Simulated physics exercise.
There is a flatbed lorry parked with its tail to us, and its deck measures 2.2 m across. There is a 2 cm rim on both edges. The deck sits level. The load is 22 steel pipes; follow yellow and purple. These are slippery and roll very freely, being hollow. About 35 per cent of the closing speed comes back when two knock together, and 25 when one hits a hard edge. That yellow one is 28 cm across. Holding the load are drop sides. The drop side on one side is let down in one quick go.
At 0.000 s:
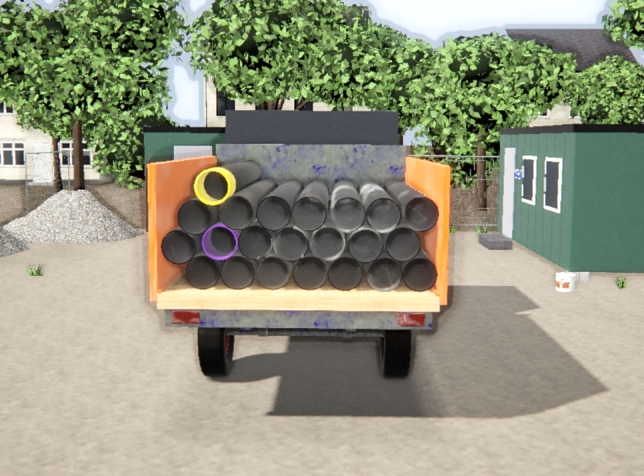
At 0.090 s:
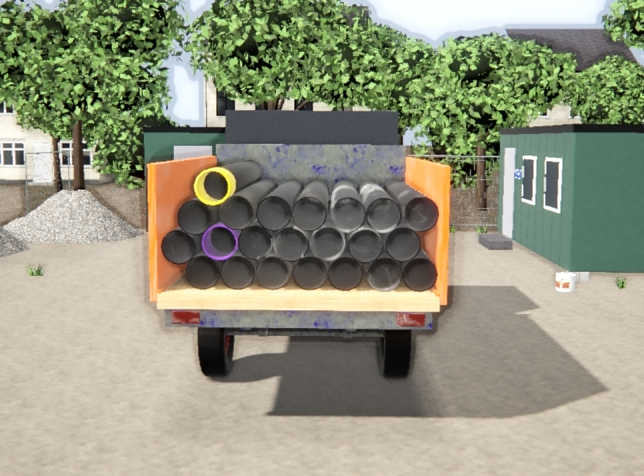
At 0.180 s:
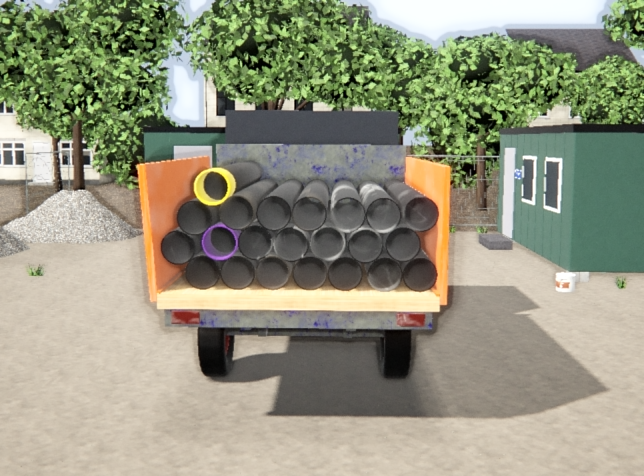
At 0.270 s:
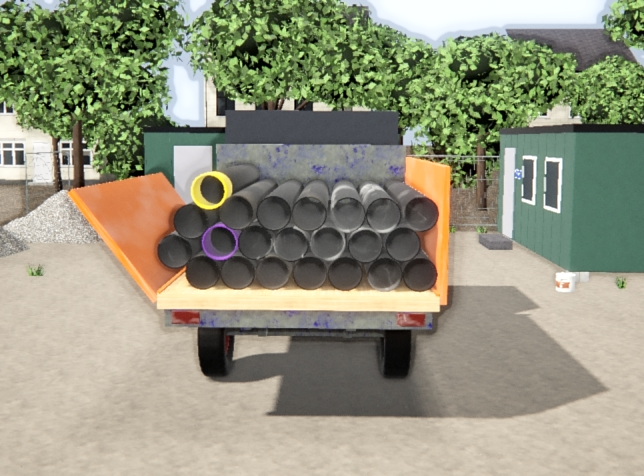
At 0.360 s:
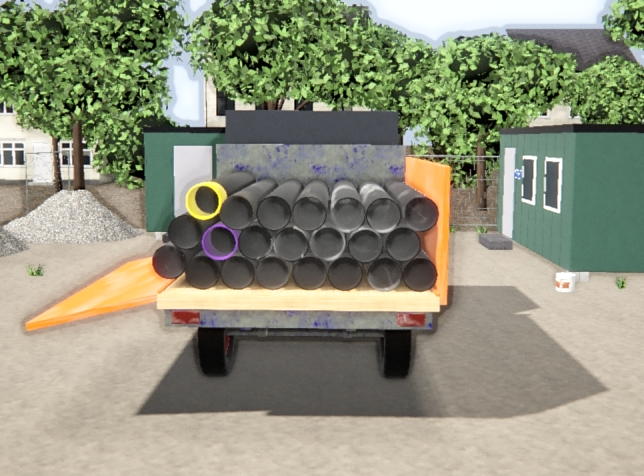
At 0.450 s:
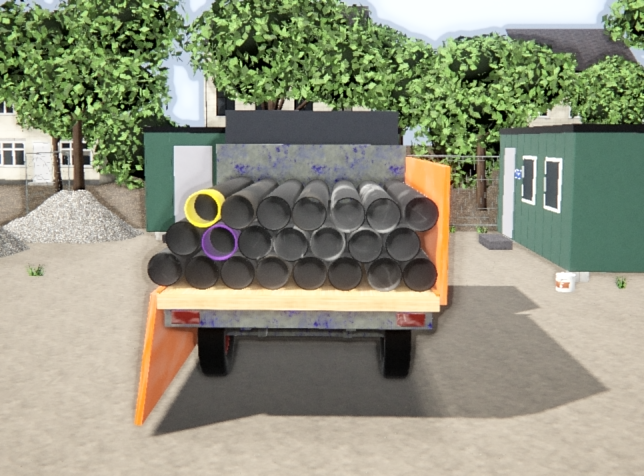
Orange left side panel of a parked pipe-laden lorry swinging outward and down, the yellow-ringed pipe shifting slightly left and lower.
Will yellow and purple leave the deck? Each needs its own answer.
As it turns out, yellow drops over the side, while purple drops over the side.
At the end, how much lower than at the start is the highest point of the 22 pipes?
Roughly 45 cm.
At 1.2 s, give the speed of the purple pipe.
Estimate: Some 0.2 m/s.
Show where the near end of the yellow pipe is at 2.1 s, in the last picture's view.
Position: About (72, 391).
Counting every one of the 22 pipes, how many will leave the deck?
Total: 10.
After 1.2 s, yellow is up on others, 10 cm from the left edge, rolling left; purple is up on others, 40 cm from the left edge, rolling left; 2 gone from the deck.
After 2.1 s, yellow is dropping off the left side; purple is on the deck, 25 cm from the left edge, rolling left; 4 gone from the deck.
After 3.2 s, yellow is on the ground to the left; purple is dropping off the left side; 5 gone from the deck.
At rest (7.7 s), yellow is on the ground to the left; purple is down on the left; 10 gone from the deck.
